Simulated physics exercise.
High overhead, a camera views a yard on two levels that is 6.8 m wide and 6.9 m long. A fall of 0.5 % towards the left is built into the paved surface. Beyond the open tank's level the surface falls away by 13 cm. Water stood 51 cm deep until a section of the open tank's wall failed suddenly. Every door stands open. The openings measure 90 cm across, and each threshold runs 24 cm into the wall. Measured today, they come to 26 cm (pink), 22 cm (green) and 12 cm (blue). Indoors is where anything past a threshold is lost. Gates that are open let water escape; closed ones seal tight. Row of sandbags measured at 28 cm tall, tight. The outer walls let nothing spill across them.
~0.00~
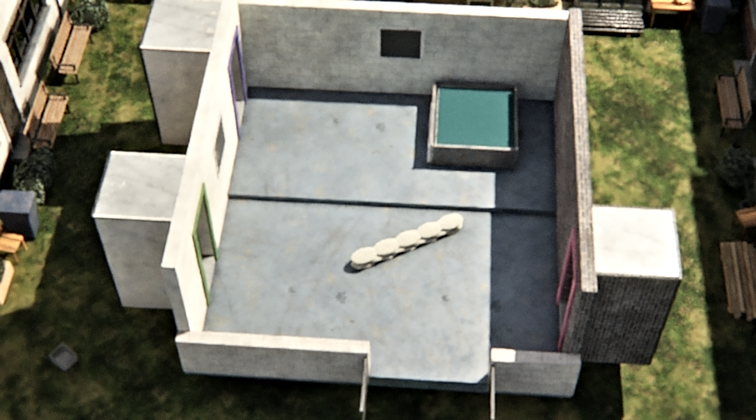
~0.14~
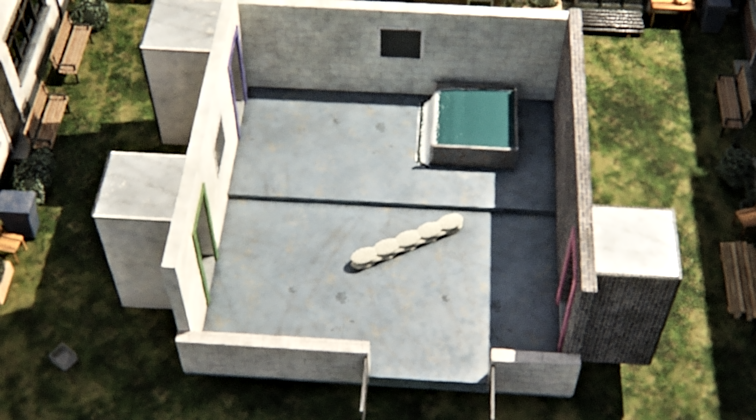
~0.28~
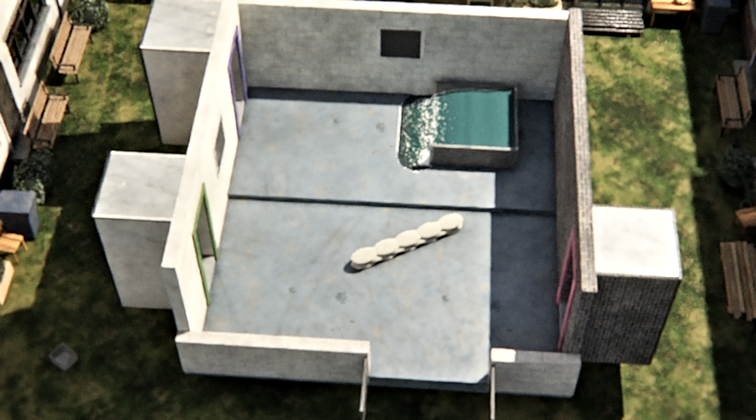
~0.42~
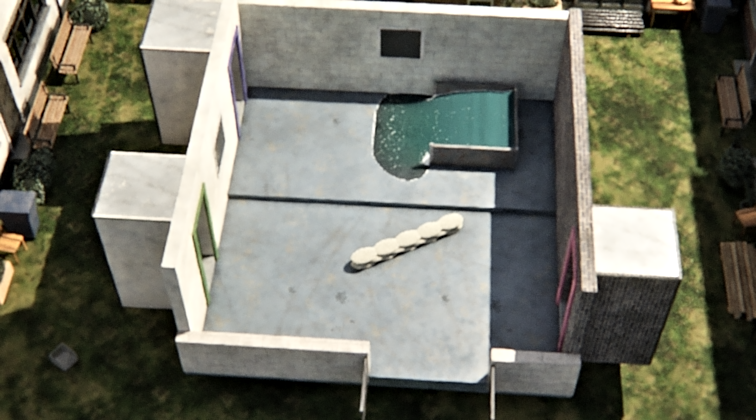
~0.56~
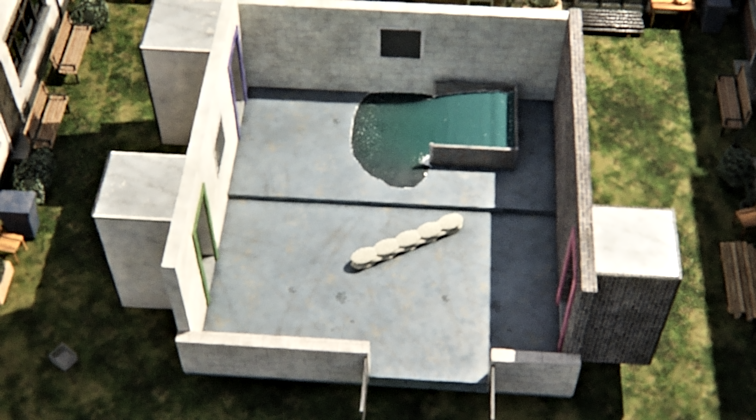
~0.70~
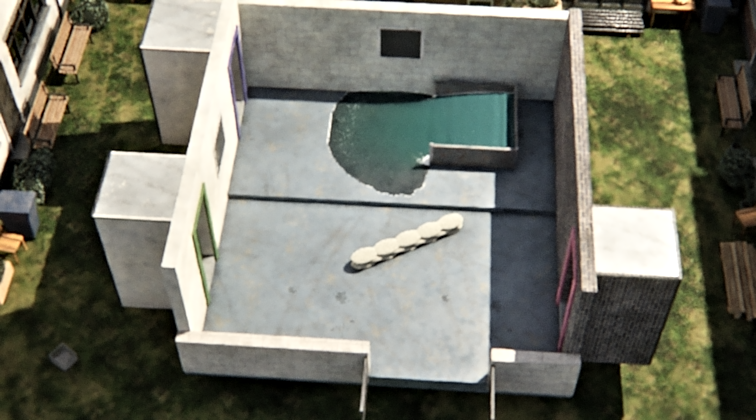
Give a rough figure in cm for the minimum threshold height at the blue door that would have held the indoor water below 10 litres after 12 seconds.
24 cm.
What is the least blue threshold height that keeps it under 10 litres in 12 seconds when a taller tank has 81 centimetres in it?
Something near 40 cm should do.
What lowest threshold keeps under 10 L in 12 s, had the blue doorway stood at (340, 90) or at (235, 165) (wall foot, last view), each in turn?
8.0 and 16 cm.
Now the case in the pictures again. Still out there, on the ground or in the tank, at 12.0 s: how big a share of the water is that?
What remains is some 86 per cent of the water.
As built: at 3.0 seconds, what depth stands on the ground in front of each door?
Depth at pink 0 cm, at green 2 cm, at blue 26 cm.
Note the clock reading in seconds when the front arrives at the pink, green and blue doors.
At pink it's 9.5 s, at green 3.0 s, and at blue 1.3 s.
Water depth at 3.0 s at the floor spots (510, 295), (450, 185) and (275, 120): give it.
Roughly 0, then 0, then 11 cm.
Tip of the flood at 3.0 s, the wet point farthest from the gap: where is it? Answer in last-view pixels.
Around (212, 284).
After 1.4 s water covers 25 % of the floor, deepest (20 cm) near (424, 126); 5 cm at the blue door, 0 litres in over its 12 cm threshold.
After 3.0 s water covers 35 % of the floor, deepest (26 cm) near (240, 129); 26 cm at the blue door, 79 litres in over its 12 cm threshold.
After 12.0 s water covers 85 % of the floor, deepest (7 cm) near (198, 355); 4 cm at the blue door, 139 litres in over its 12 cm threshold.
At the blue door as built, the water arrived by 1.4 s and peaked near 28 cm at 2.4 s.
Run again over the same 12 s with other heights there, 20 litres in over 22 cm, 1 litre over 30 cm. The limit of 10 litres is kept from about 24 cm up.
